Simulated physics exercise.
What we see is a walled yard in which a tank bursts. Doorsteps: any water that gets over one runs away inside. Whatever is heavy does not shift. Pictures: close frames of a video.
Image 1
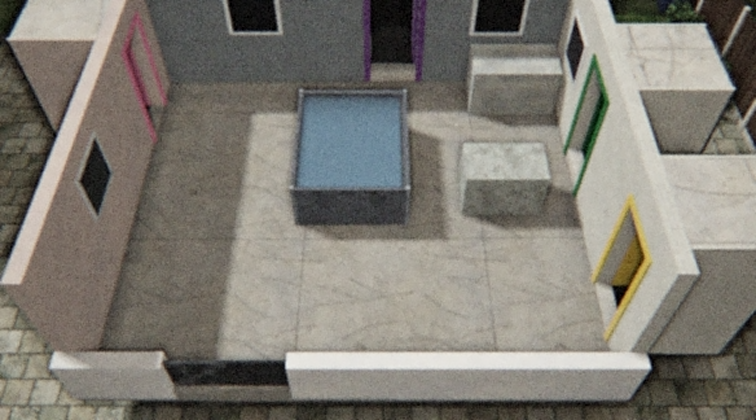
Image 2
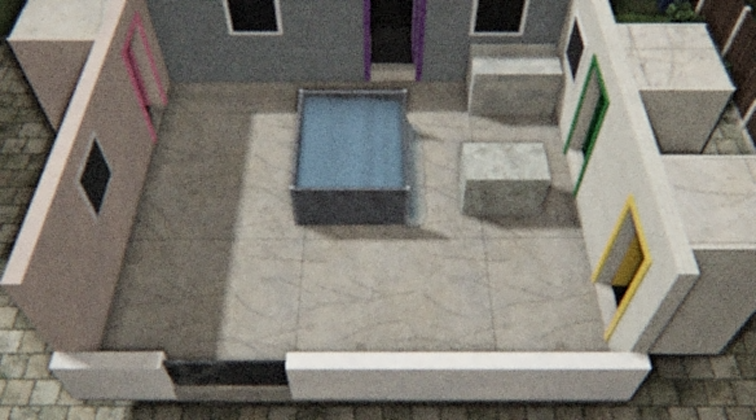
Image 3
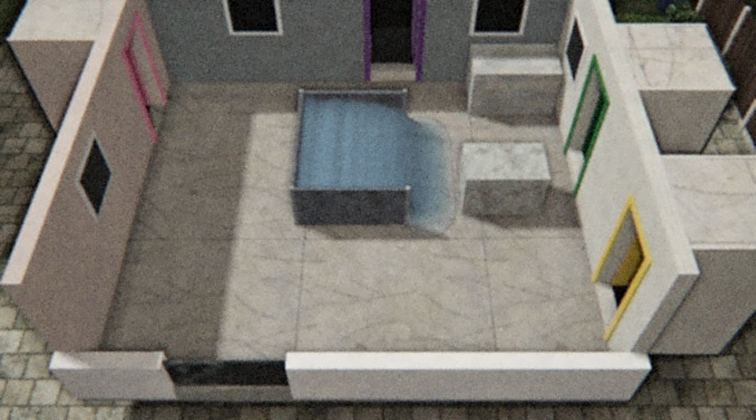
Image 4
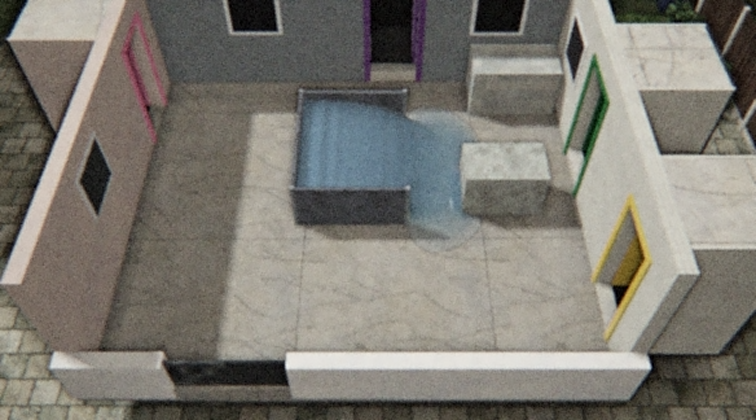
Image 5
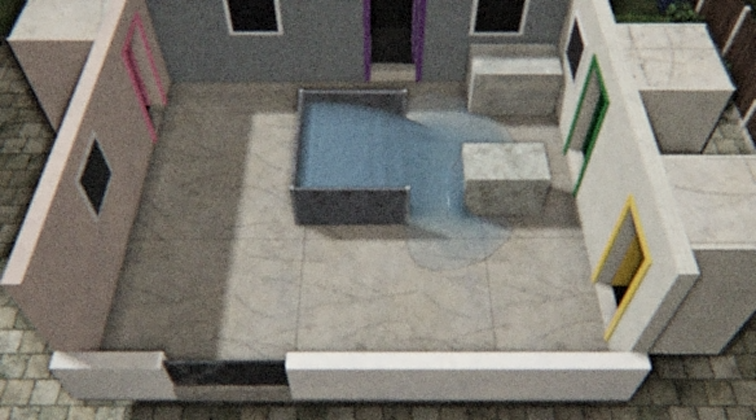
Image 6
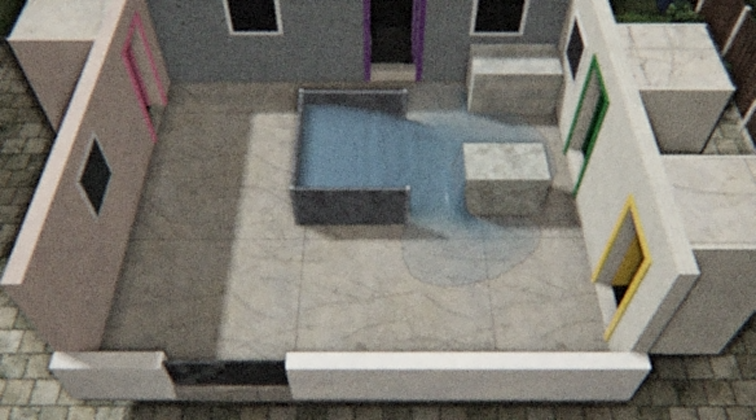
The video shows a walled yard with coloured doorways, where water pours from the right side of a blue-filled tank, spreads across the paved floor and flows around a pale block as the level in the tank drops.
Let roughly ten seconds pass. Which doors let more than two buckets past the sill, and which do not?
The purple door does not go over two buckets; the green door goes over two buckets; the pink door goes over two buckets; the yellow door goes over two buckets.
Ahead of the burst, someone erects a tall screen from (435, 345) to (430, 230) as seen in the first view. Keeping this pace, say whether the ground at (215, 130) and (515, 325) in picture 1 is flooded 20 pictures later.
Result, in order: Bone-dry / swamped.
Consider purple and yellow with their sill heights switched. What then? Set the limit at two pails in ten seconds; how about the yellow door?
The yellow door falls short.
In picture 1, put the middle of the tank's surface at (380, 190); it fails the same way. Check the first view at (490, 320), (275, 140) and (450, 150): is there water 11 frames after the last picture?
Going through the three spots in turn: Gets wet, stays untouched, gets wet.
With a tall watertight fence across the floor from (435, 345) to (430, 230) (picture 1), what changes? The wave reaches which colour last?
The door marked pink comes last.
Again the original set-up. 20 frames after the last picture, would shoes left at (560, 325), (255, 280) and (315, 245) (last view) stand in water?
The three points read soaked through, clear and clear.
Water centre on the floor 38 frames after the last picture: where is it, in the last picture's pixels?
The centre of mass sits at about (391, 211).
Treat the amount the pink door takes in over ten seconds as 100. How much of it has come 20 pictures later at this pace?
0 %.
A moment on, water covers 30 % of the floor; the purple door wet at the sill, nothing in, the green door over two buckets in, the pink door not reached, the yellow door under two buckets in.
Next, water covers 40 % of the floor; the purple door wet at the sill, nothing in, the green door far over two buckets in, the pink door not reached, the yellow door under two buckets in.
Then, water covers 50 % of the floor; the purple door wet at the sill, nothing in, the green door far over two buckets in, the pink door not reached, the yellow door over two buckets in.
Later, water covers 85 % of the floor; the purple door wet at the sill, nothing in, the green door far over two buckets in, the pink door over two buckets in, the yellow door far over two buckets in.
In the end, water covers 100 % of the floor; the purple door wet at the sill, nothing in, the green door far over two buckets in, the pink door far over two buckets in, the yellow door far over two buckets in.
